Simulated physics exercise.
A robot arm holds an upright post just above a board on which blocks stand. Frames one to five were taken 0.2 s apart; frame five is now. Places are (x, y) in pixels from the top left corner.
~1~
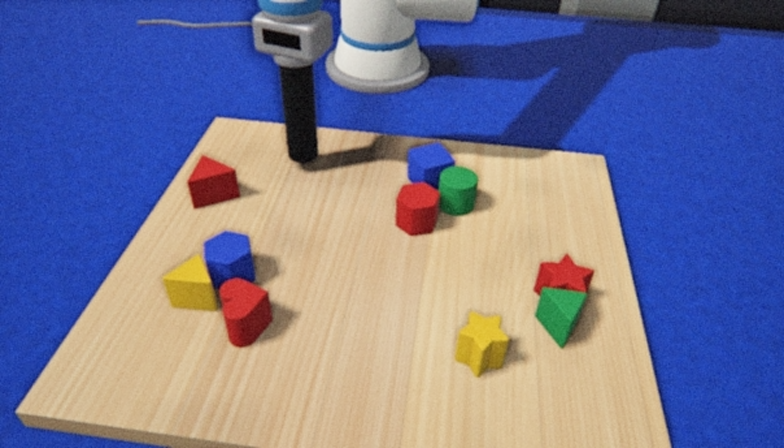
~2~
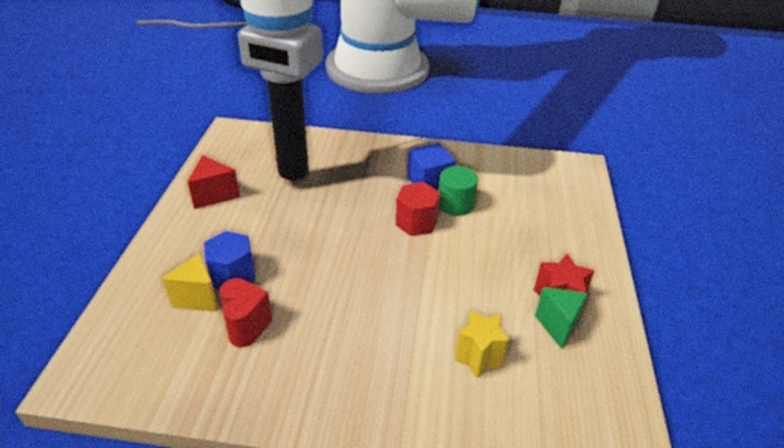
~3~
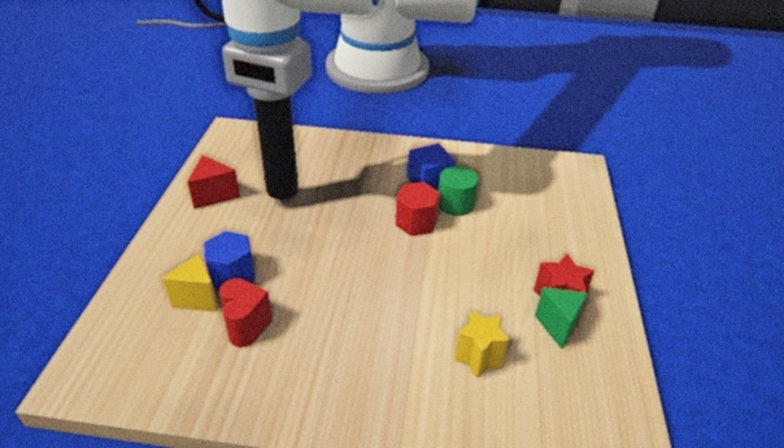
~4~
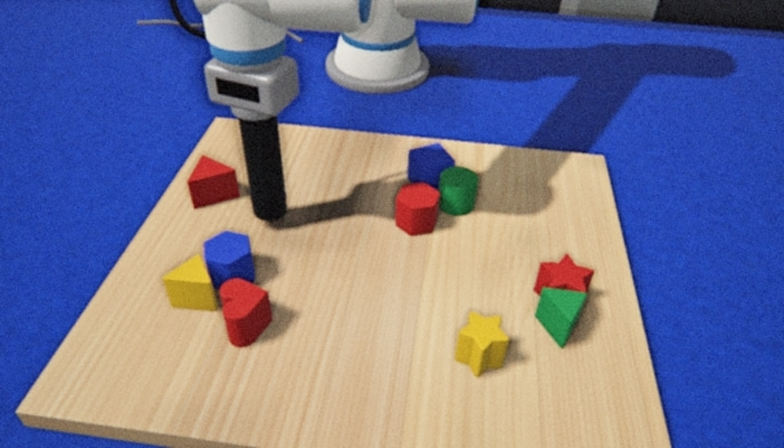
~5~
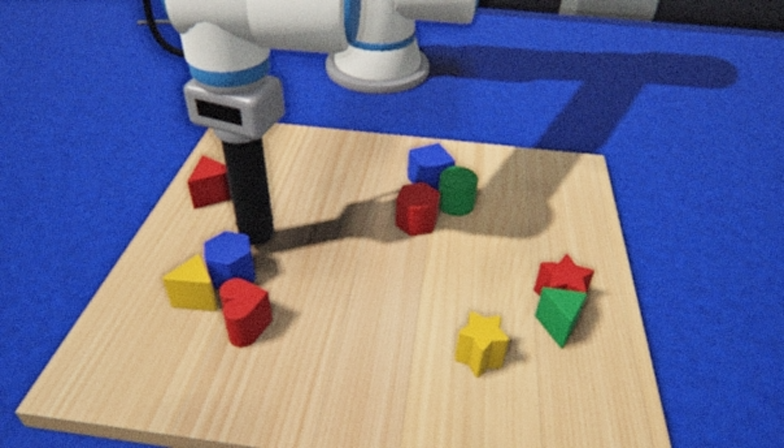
A robot arm holding a dark upright post moves it steadily toward the viewer and slightly left over a wooden board, nearing a blue six-sided block beside yellow triangular and red heart-shaped blocks, while all the blocks stay still.
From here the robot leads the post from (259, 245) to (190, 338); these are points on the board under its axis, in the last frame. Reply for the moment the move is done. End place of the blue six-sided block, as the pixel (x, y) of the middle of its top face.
Final place: (130, 328).
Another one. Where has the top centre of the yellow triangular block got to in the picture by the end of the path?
The point I'd pick in the picture is (87, 325).
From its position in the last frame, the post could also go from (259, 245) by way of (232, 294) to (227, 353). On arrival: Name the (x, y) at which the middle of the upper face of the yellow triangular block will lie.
At the end it should sit near (131, 302).
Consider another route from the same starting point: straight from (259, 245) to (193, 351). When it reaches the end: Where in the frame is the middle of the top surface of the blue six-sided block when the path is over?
Answer: (130, 333).
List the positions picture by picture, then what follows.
Post tip (303, 156); block tops, yellow triangular block (190, 271); blue six-sided block (227, 246); red heart-shaped block (241, 296), in the first picture.
Post (294, 172); blocks unchanged, in the second picture.
Post (283, 191); blocks unchanged, in the third picture.
Post (270, 211); blocks unchanged, in the fourth picture.
Post (257, 234); yellow triangular block (190, 271); blue six-sided block (227, 246); red heart-shaped block (241, 296), in the fifth picture.
On the path given first. One third of the way, post (236, 262); yellow triangular block (164, 288), turned 25° anticlockwise; blue six-sided block (201, 269), turned 20° clockwise.
Two thirds of the way, post (212, 293); yellow triangular block (124, 311); blue six-sided block (168, 299), turned 40° clockwise.
At the end, post (187, 327); yellow triangular block (87, 325), turned 20° clockwise; blue six-sided block (130, 328), turned 65° clockwise; red heart-shaped block in place.
